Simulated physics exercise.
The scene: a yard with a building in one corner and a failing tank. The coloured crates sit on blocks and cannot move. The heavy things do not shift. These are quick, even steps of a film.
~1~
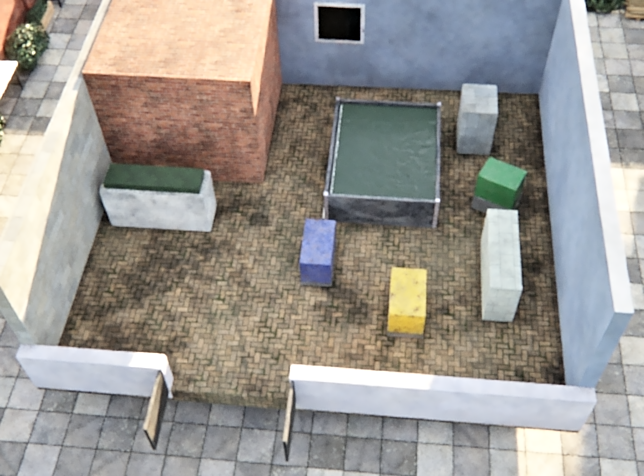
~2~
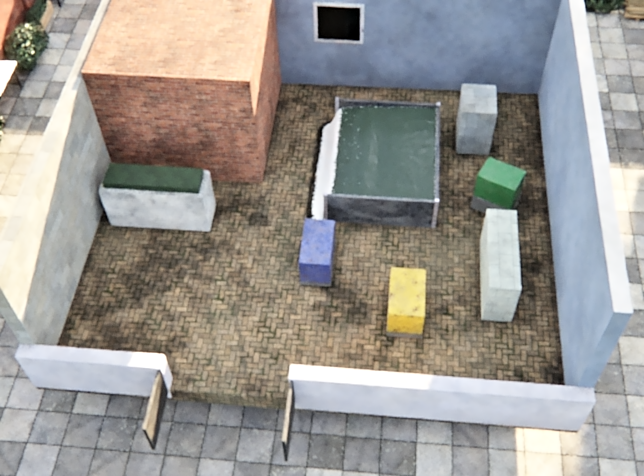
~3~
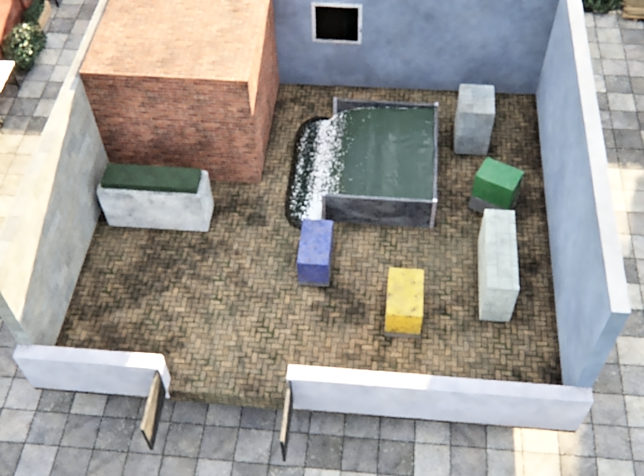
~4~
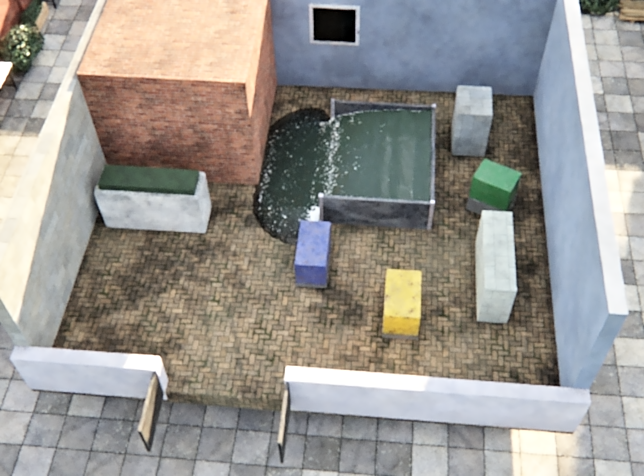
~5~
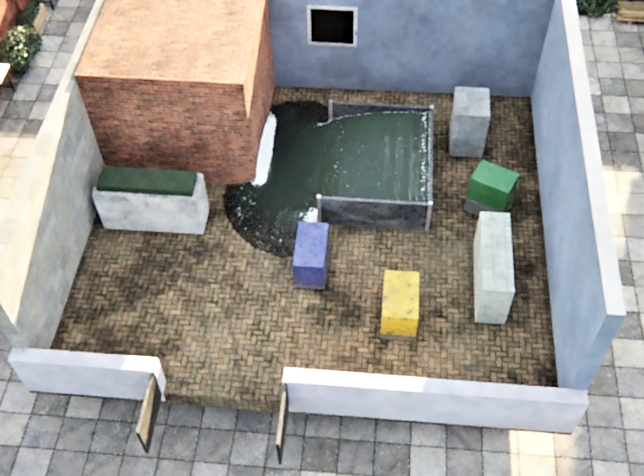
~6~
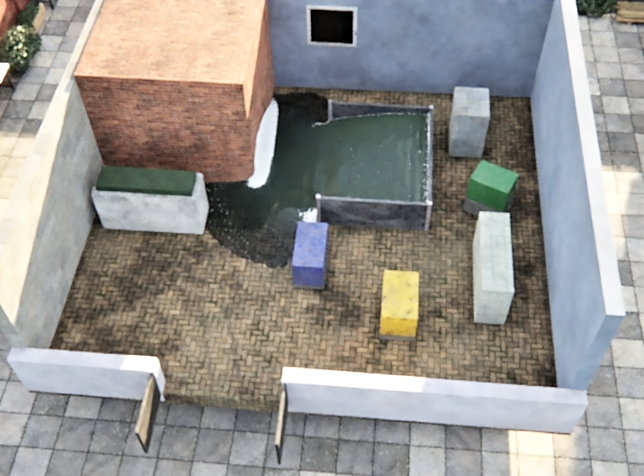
In a walled yard, water bursts from a tank's left side and spreads across the paving.
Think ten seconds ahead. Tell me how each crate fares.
In the end: The yellow crate escapes dry; the blue crate escapes dry; the green crate escapes dry.
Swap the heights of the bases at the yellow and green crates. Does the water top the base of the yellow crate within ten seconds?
Yellow crate remains dry.
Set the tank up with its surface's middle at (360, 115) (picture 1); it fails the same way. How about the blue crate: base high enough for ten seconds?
In short: Blue crate is wetted.
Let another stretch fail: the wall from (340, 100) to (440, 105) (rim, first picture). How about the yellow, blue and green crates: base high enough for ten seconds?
One by one: Yellow remains dry, blue is topped, green keeps dry.
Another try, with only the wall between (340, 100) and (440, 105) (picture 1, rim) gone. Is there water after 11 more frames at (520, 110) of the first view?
There: Awash.
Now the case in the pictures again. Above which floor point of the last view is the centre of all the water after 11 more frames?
I would point to (293, 175).
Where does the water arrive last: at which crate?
I say the one in yellow.
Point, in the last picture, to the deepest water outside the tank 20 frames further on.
Around (43, 371).
A moment on, water covers 25 % of the floor; the yellow crate not reached, the blue crate water round its plinth, the green crate not reached.
Next, water covers 40 % of the floor; the yellow crate not reached, the blue crate water round its plinth, the green crate not reached.
Then, water covers 60 % of the floor; the yellow crate not reached, the blue crate water round its plinth, the green crate not reached.
Later, water covers 75 % of the floor; the yellow crate water round its plinth, the blue crate water round its plinth, the green crate water round its plinth.
In the end, water covers 95 % of the floor; the yellow crate stayed above the water, the blue crate stayed above the water, the green crate stayed above the water.
